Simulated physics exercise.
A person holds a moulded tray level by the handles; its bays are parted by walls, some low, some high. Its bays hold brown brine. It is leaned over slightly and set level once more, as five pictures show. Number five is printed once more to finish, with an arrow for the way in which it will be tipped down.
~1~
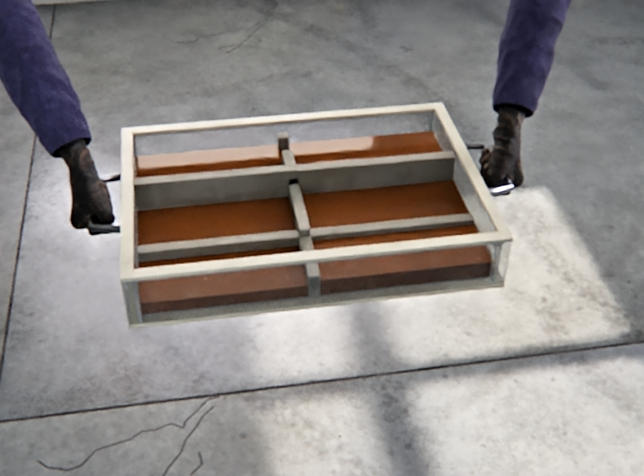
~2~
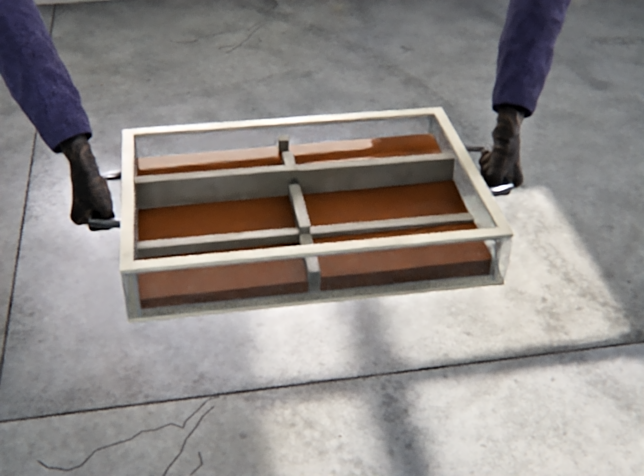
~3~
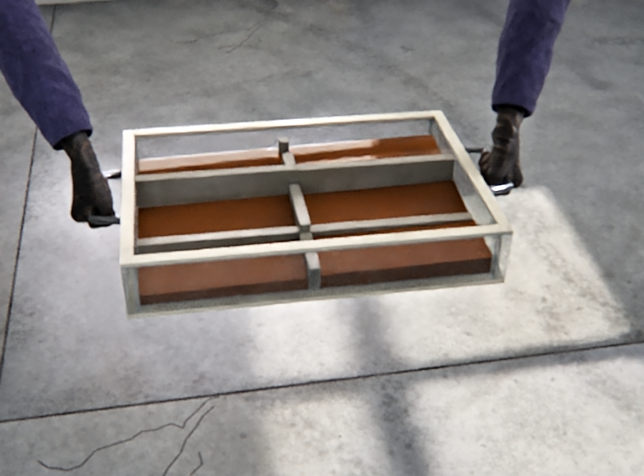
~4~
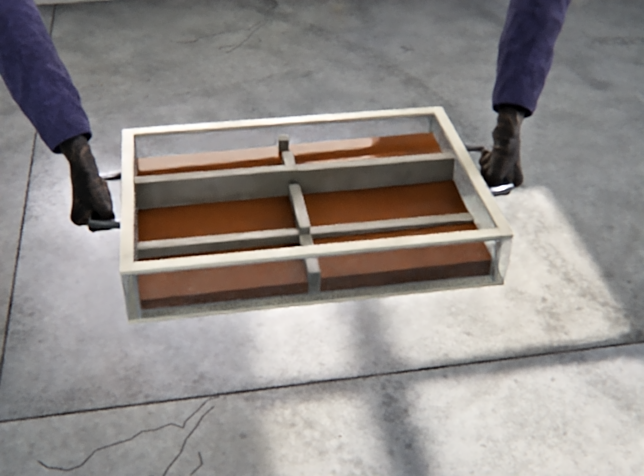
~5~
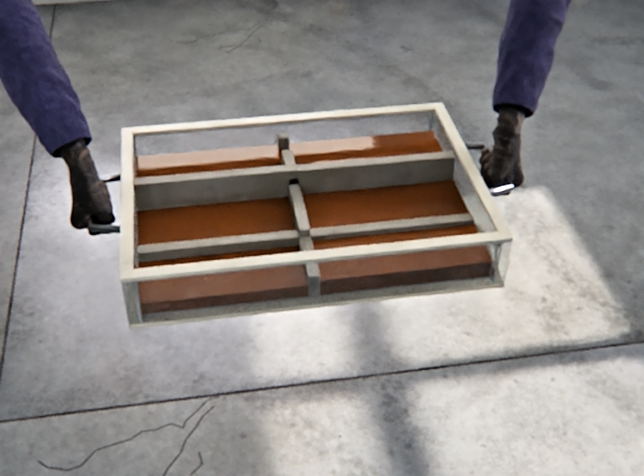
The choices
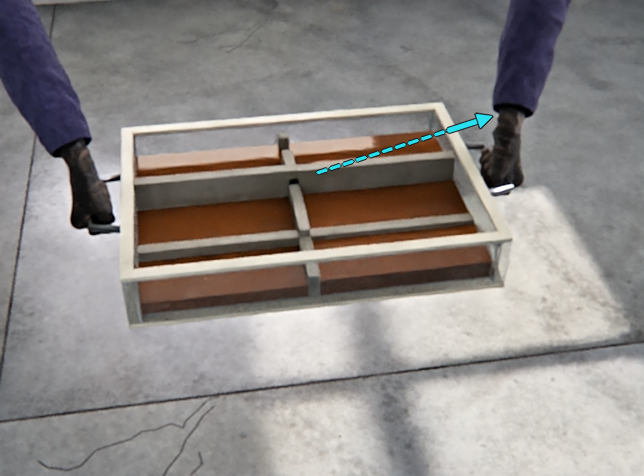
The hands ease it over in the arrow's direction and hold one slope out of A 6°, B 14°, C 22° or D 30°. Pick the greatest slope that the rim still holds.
Tilt A just does it.
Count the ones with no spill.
One of them.
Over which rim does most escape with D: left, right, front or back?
Over the right one.
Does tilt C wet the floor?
Yes.
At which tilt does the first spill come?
It is B.
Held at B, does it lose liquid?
Yes, that goes wrong.
The arrow ends at (486, 118).
For tilt A, nothing spills; the back right bay holds the most.
For tilt B, about 12 % goes over the rim.
For tilt C, about 42 % goes over the rim.
For tilt D, about 64 % goes over the rim.
